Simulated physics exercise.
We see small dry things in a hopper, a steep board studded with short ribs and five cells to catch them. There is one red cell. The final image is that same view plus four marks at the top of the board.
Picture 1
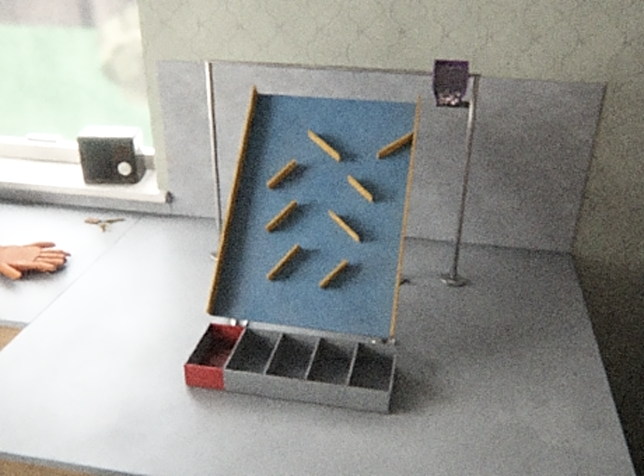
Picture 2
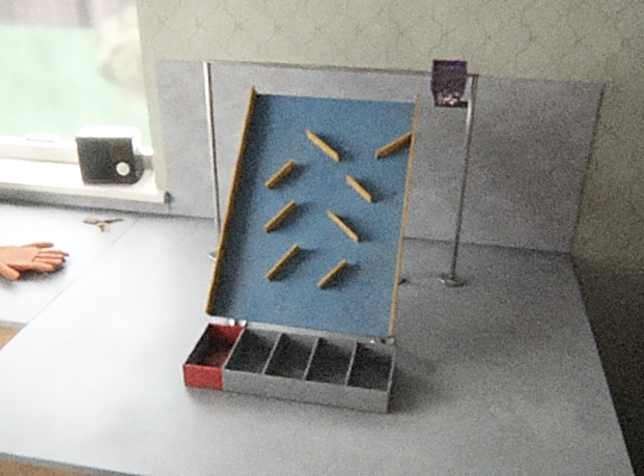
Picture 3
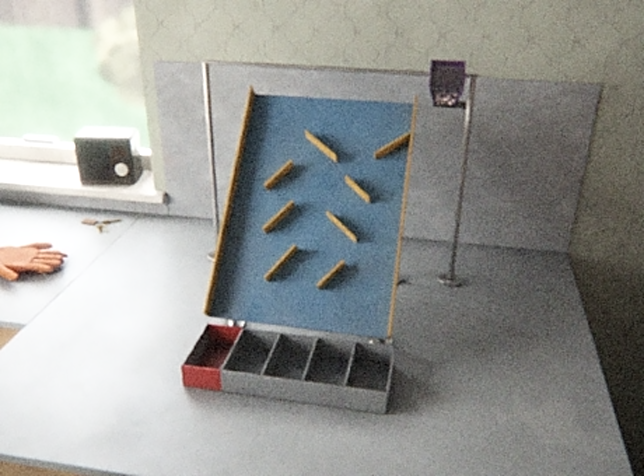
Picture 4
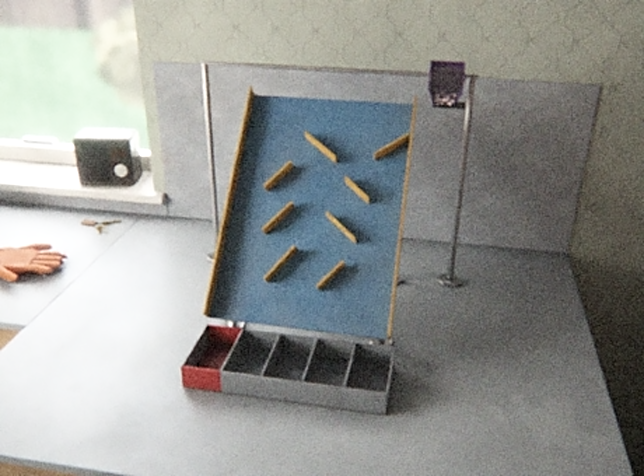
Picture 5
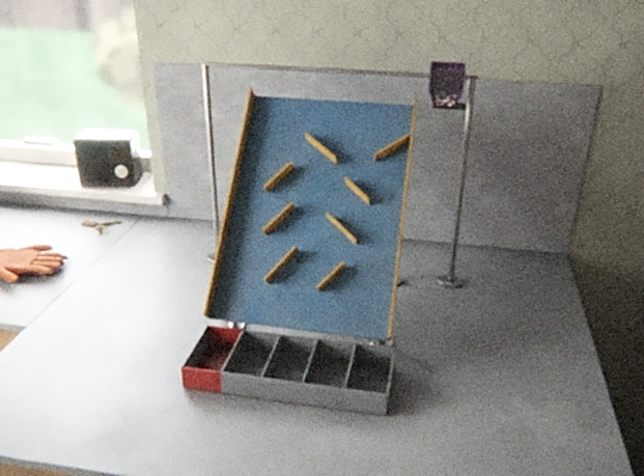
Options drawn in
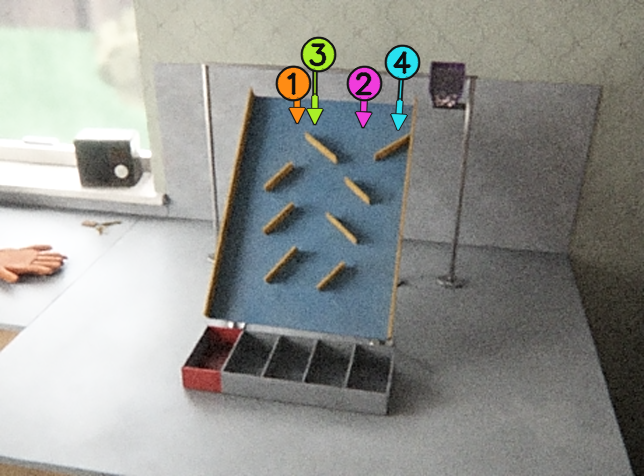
Nothing in the scene moves beyond a very slight shift of the whole view at the start, after which it stays still. A small dark hopper remains above the right side of a steep blue board with short wooden ribs, over five cells, the leftmost red, while a hand-like shape rests at left.
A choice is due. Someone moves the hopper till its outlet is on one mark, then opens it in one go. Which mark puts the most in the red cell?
1 beats the others.
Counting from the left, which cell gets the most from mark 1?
The first.
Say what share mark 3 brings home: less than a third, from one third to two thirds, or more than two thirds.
Less than a third.
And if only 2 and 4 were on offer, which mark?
Here it is mark 4.
On the marked copy, mark 1 meets the board at (297, 117); mark 2 meets the board at (363, 121); mark 3 meets the board at (314, 118); mark 4 meets the board at (398, 124).
If 1 is chosen, about two thirds in the red cell, a small part in other cells, about a quarter outside the box.
If 2 is chosen, a small part in the red cell, most in other cells, a small part outside the box.
If 3 is chosen, about a quarter in the red cell, about half in other cells, about a quarter outside the box.
If 4 is chosen, about a quarter in the red cell, about two thirds in other cells, a small part outside the box.
